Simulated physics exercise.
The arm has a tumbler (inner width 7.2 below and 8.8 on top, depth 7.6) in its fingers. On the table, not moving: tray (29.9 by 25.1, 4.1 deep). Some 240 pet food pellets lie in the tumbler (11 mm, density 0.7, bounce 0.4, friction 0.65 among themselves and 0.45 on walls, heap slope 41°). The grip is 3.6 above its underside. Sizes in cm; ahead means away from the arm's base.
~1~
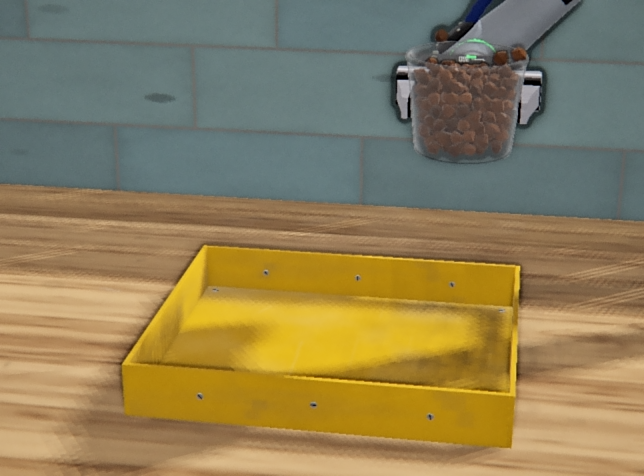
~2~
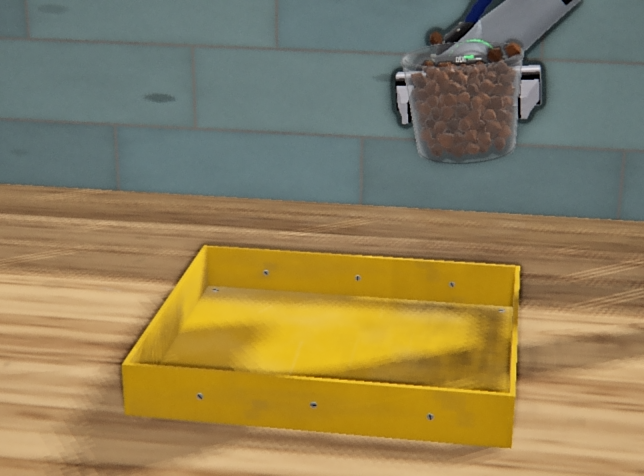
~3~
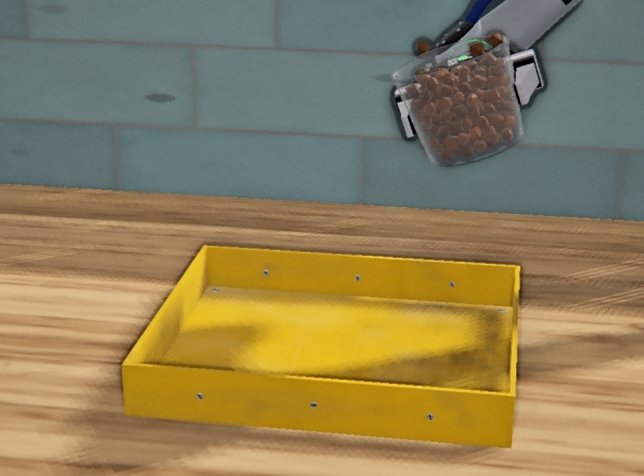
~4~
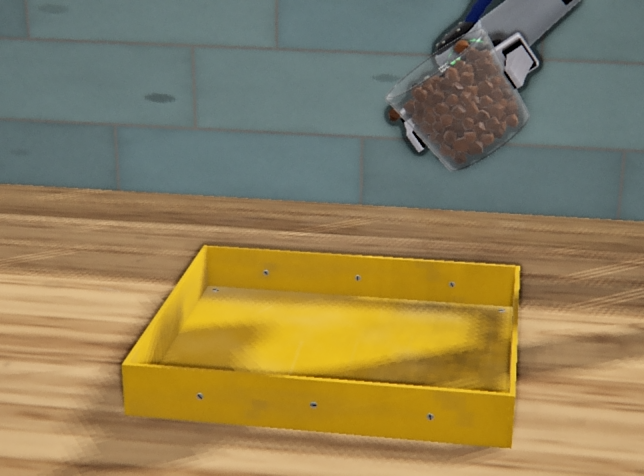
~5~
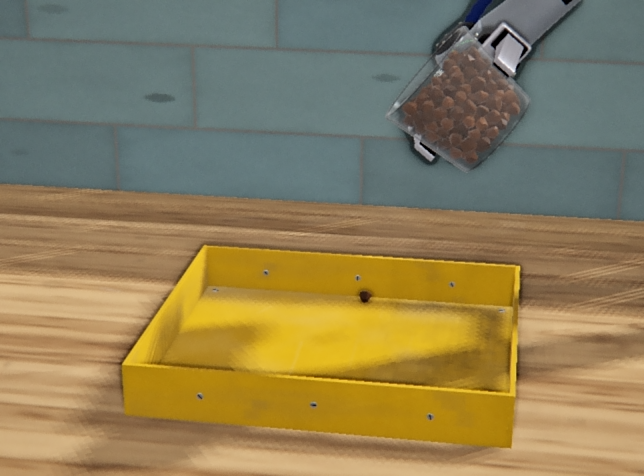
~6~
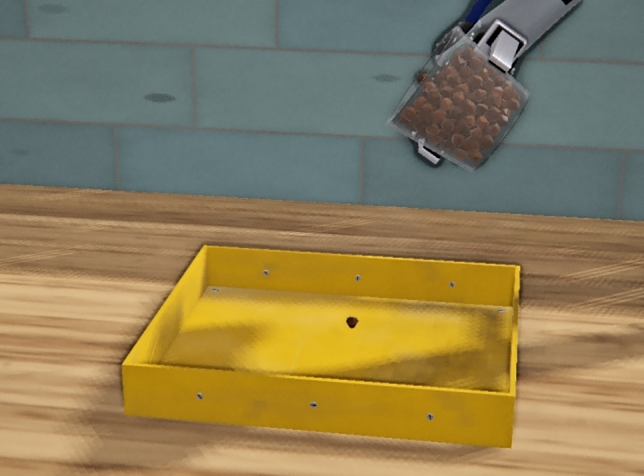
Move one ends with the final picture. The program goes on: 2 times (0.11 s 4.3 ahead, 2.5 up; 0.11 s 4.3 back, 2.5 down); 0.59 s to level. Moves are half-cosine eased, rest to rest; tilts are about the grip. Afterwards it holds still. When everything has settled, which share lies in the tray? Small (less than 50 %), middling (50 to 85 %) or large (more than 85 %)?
Answer: Middling; 50 to 85 % of the pet food pellets finish in the tray.
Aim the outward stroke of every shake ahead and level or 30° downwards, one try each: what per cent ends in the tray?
Some 45 and 20 per cent.
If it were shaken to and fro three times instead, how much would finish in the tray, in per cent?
It would be near 75 per cent.
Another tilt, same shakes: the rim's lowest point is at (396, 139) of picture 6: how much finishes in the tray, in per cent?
Some 95 per cent.
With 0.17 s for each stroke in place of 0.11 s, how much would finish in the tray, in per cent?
It would be near 20 per cent.
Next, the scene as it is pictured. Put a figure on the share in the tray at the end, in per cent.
Roughly 65 per cent.
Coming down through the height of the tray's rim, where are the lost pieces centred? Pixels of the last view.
Around (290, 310).
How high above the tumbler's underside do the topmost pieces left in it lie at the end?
Some 5.5 cm.
Then, 0.41 s later, tilted 56° forward, highest piece 26 above the table; 112 in the tray, 102 in the tumbler, 24 in flight or on a rim.
Then, 0.82 s later, tilted 15° forward, highest piece 27 above the table; 156 in the tray, 77 in the tumbler, 5 on the table or floor.
Then, 1.23 s later, level, highest piece 25 above the table; 156 in the tray, 77 in the tumbler, 5 on the table or floor.
Then, 2.28 s later, level, highest piece 25 above the table; 156 in the tray, 77 in the tumbler, 5 on the table or floor.
At rest, 156 in the tray, 77 in the tumbler, 5 on the table or floor. That is 66 % in the tray.
